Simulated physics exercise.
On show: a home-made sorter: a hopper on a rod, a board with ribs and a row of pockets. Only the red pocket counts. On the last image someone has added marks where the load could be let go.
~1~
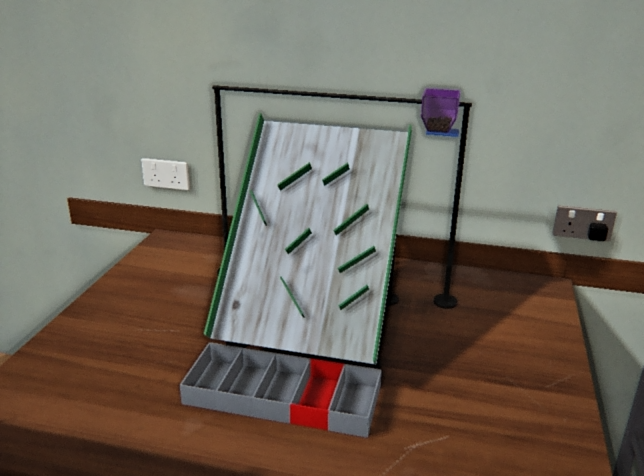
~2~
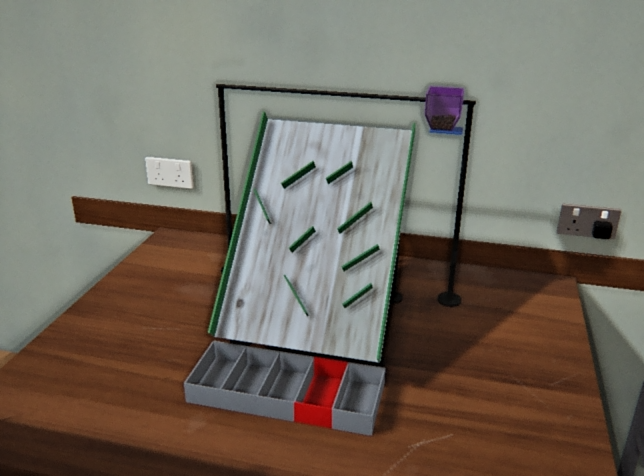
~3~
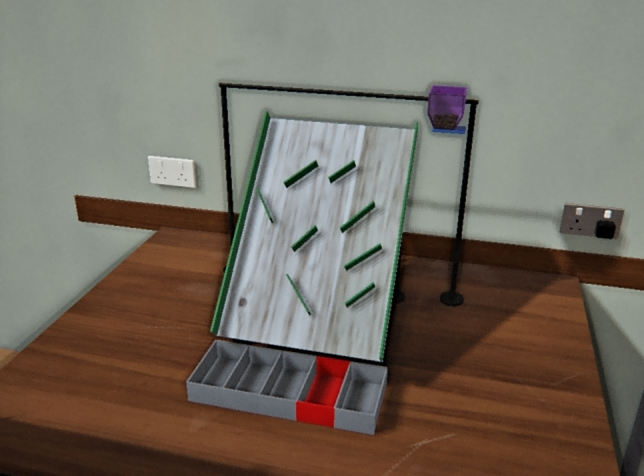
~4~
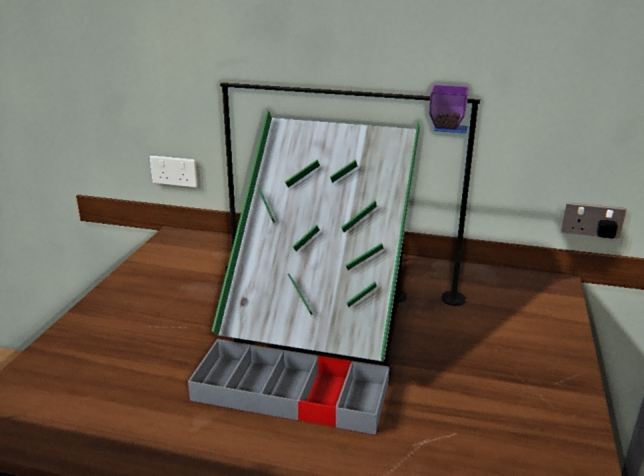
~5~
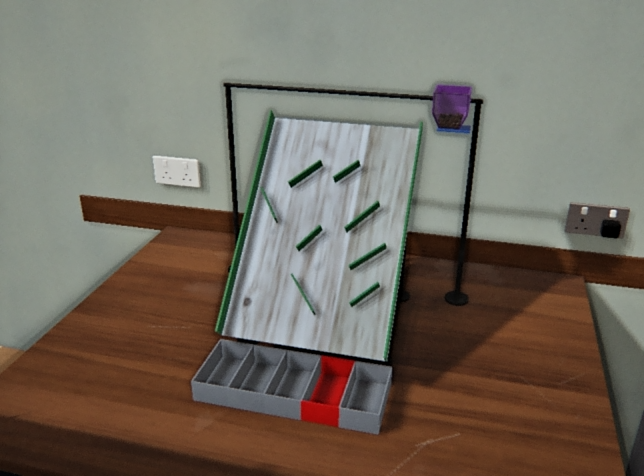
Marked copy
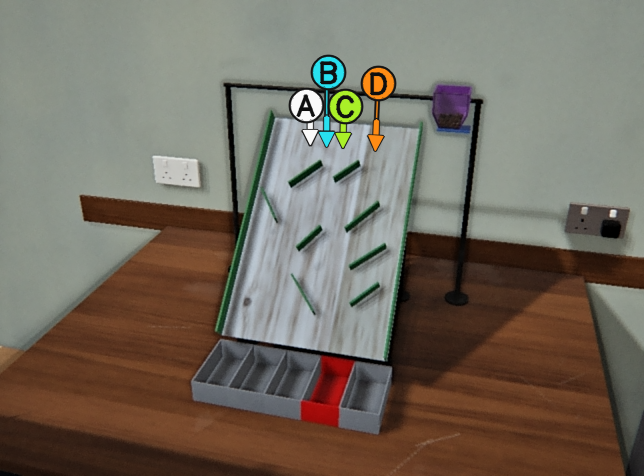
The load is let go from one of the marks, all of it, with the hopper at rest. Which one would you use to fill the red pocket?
D.
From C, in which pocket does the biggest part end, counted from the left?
The first from the left.
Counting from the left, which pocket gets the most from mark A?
It is the second one.
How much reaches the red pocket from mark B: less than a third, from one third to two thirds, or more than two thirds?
Mark B gives less than a third.
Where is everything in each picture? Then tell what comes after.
In the first picture, hopper (439, 124), chocolate balls, door shut.
In the second picture, ribs (281, 184) to (314, 161), (326, 179) to (352, 161), (254, 188) to (267, 219).
In the third picture, ribs (340, 228) to (374, 201), (291, 247) to (316, 225), (344, 266) to (381, 244).
In the fourth picture, ribs (288, 274) to (310, 311), (347, 303) to (376, 282).
In the fifth picture, red pocket (320, 412), number 4 of 5 from the left.
On the marked copy, mark A meets the board at (310, 139); mark B meets the board at (326, 141); mark C meets the board at (342, 142); mark D meets the board at (375, 145).
With A, about a tenth in the red pocket, the larger part in other pockets, about a tenth outside the box.
With B, about a tenth in the red pocket, the larger part in other pockets, about a tenth outside the box.
With C, just a few in the red pocket, the larger part in other pockets, roughly a quarter outside the box.
With D, roughly a third in the red pocket, roughly half in other pockets, about a tenth outside the box.
